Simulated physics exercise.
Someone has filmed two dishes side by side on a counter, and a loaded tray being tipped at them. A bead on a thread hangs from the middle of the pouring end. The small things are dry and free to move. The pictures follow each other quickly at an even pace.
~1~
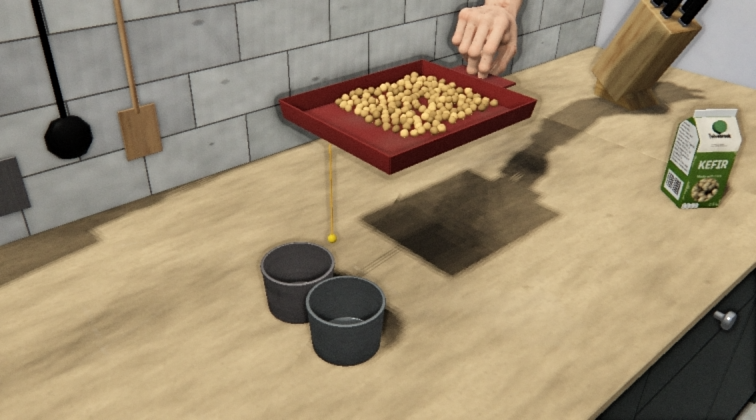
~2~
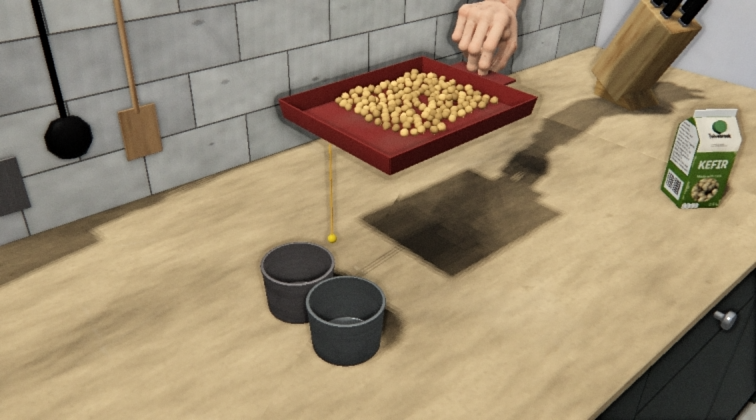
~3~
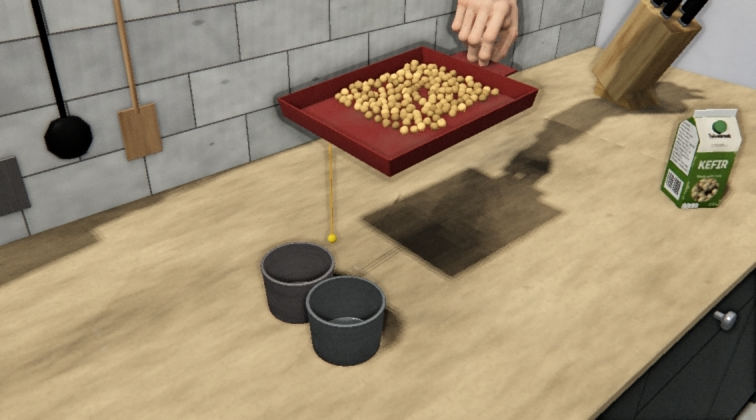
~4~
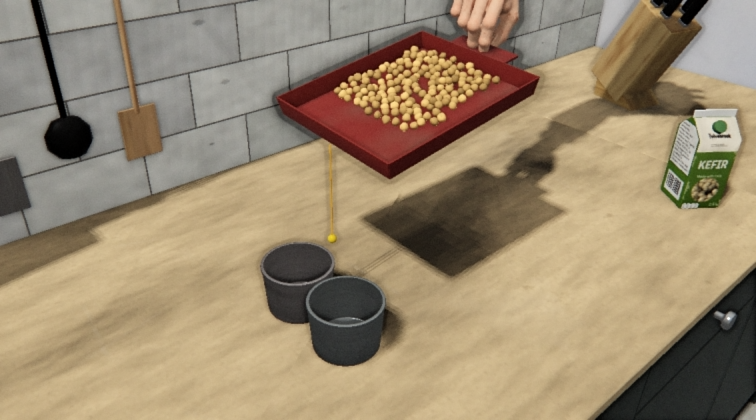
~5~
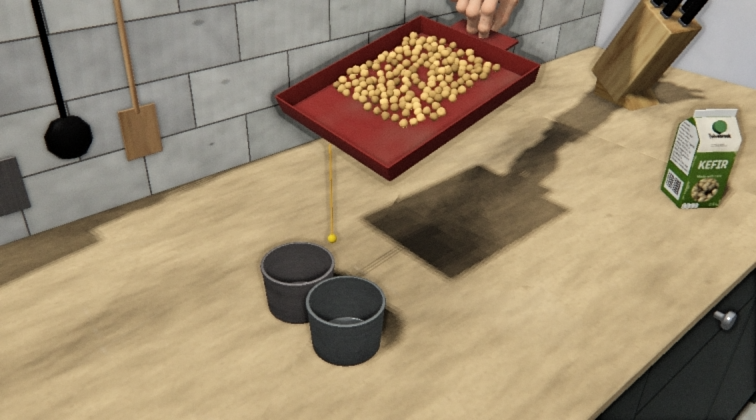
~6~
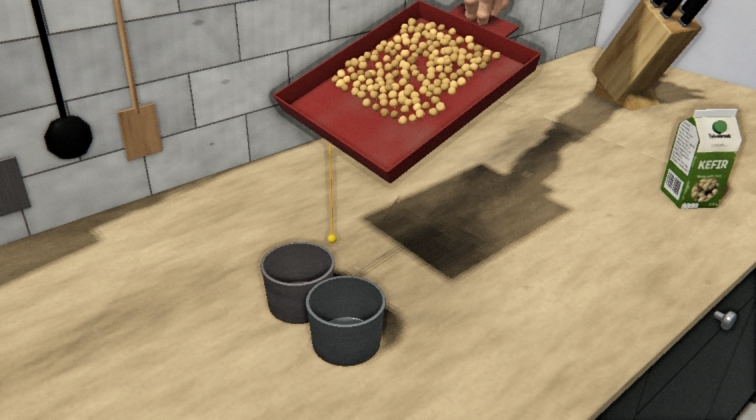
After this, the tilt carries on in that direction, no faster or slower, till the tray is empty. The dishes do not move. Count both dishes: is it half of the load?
Together they catch more than half.
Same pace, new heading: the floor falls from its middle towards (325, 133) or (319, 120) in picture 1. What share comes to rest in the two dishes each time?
The first gives 20 %, the second 0 %.
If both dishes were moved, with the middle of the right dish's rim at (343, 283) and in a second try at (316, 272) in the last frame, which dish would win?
First the right-hand dish, then the right one.
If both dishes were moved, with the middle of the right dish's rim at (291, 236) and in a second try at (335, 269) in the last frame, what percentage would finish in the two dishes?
The first gives 0 %, the second 30 %.
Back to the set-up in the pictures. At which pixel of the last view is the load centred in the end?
Close to (340, 332).
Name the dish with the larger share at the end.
That is the dish on the right.
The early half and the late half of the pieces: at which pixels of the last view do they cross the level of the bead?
Around (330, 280) and then (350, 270).
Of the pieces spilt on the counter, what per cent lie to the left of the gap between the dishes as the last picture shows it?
Some 40 per cent.
Just after the last frame, tray tipped steeply; almost all on the tray; just a few in the air.
A moment on, tray tipped right over; the larger part on the tray; about a tenth in the right dish; just a few in the left dish; just a few outside both; just a few in the air.
Further on, tray tipped past a quarter turn; roughly half in the right dish; roughly a quarter in the left dish; roughly a third outside both; just a few in the air.
When it is over, tray tipped past a quarter turn; roughly half in the right dish; roughly a quarter in the left dish; roughly a third outside both.
